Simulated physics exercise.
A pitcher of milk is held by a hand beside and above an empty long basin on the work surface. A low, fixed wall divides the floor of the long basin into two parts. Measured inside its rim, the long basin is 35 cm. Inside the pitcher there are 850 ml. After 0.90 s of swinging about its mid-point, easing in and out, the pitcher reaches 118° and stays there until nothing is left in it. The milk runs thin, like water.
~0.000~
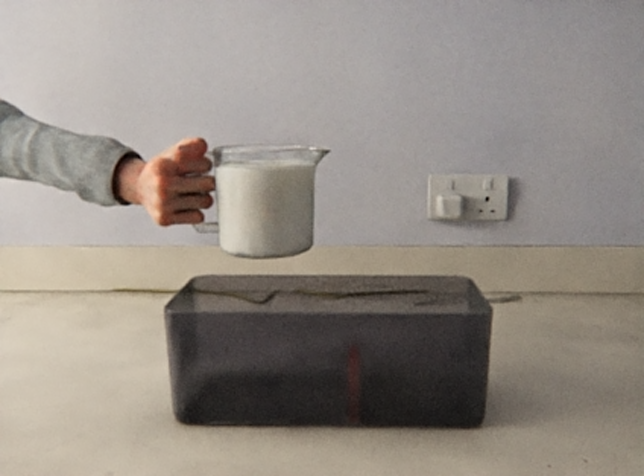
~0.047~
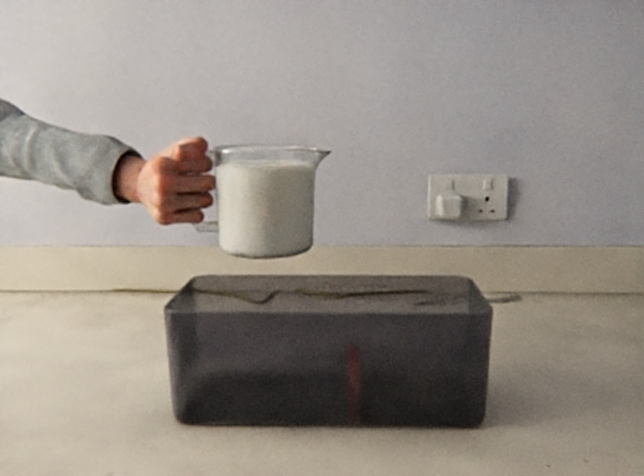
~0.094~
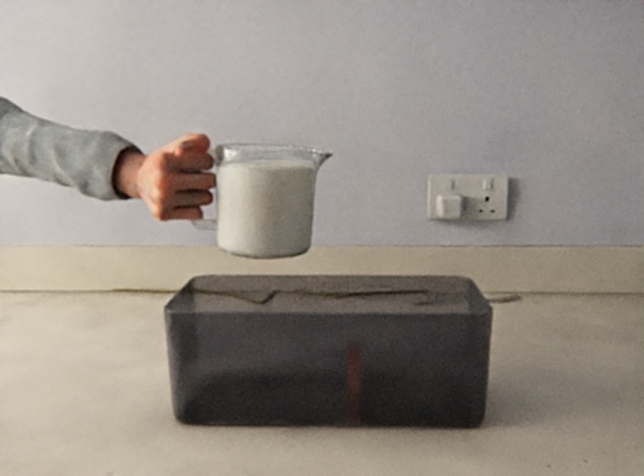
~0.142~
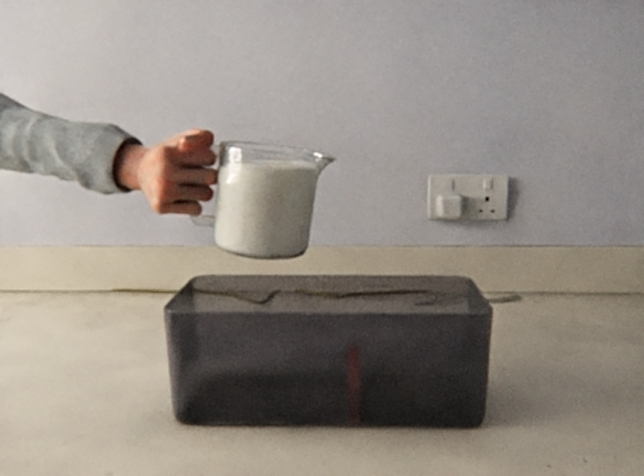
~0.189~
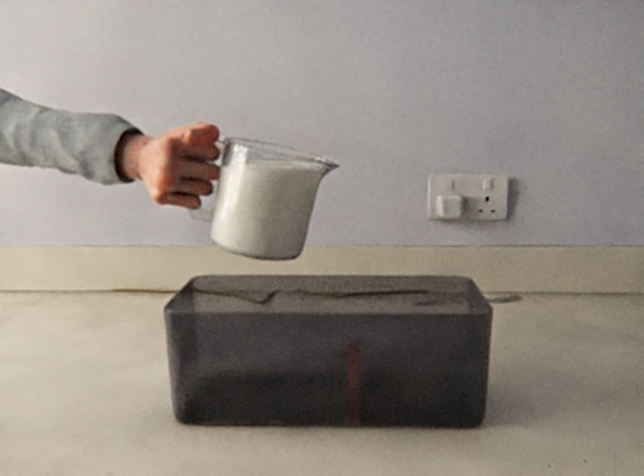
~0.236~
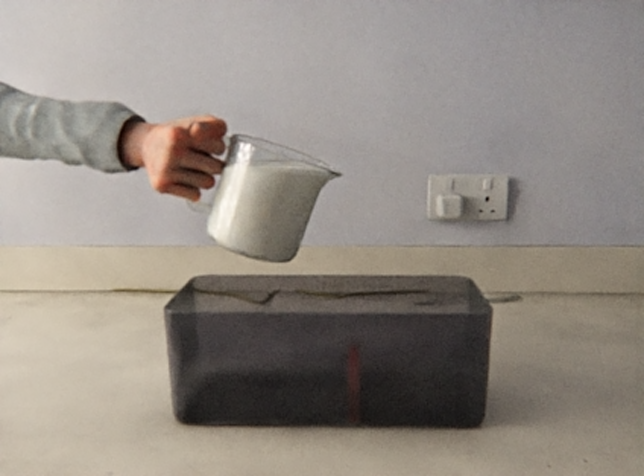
On a pale surface near a wall socket, a hand held a glass pitcher of milk above a long dark basin, kept it nearly still at first, then gradually tilted it to the right.
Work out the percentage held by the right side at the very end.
I would put it at 68 per cent.
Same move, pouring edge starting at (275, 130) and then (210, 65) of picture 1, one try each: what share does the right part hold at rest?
It comes to 20 per cent, and then 15 per cent.
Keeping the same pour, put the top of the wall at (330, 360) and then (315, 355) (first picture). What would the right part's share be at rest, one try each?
The first gives near 90 per cent and the second near 95 per cent.
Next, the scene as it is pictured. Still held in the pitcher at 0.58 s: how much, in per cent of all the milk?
62 %.
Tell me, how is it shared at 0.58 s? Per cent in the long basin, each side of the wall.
Left: Around 0. Right: Around 18.
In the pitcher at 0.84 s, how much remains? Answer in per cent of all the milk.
Around 10 percent of it.
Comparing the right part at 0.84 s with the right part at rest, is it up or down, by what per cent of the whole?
It falls by about 1.
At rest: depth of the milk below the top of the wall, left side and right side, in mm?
I'd say some 26 mm on the left and some 8 mm on the right.
By 0.58 s the tilt is 86° and 63 per cent is still to pour, 0 is left of the wall and 17 right of it.
By 0.84 s the tilt is 117° and 9 per cent is still to pour, 15 is left of the wall and 69 right of it.
By 1.11 s the tilt is 118° and 0 per cent is still to pour, 26 is left of the wall and 73 right of it.
By 1.40 s the tilt is 118° and 0 per cent is still to pour, 31 is left of the wall and 69 right of it.
At rest 32 per cent lies left of the wall, 68 right of it and 1 outside.
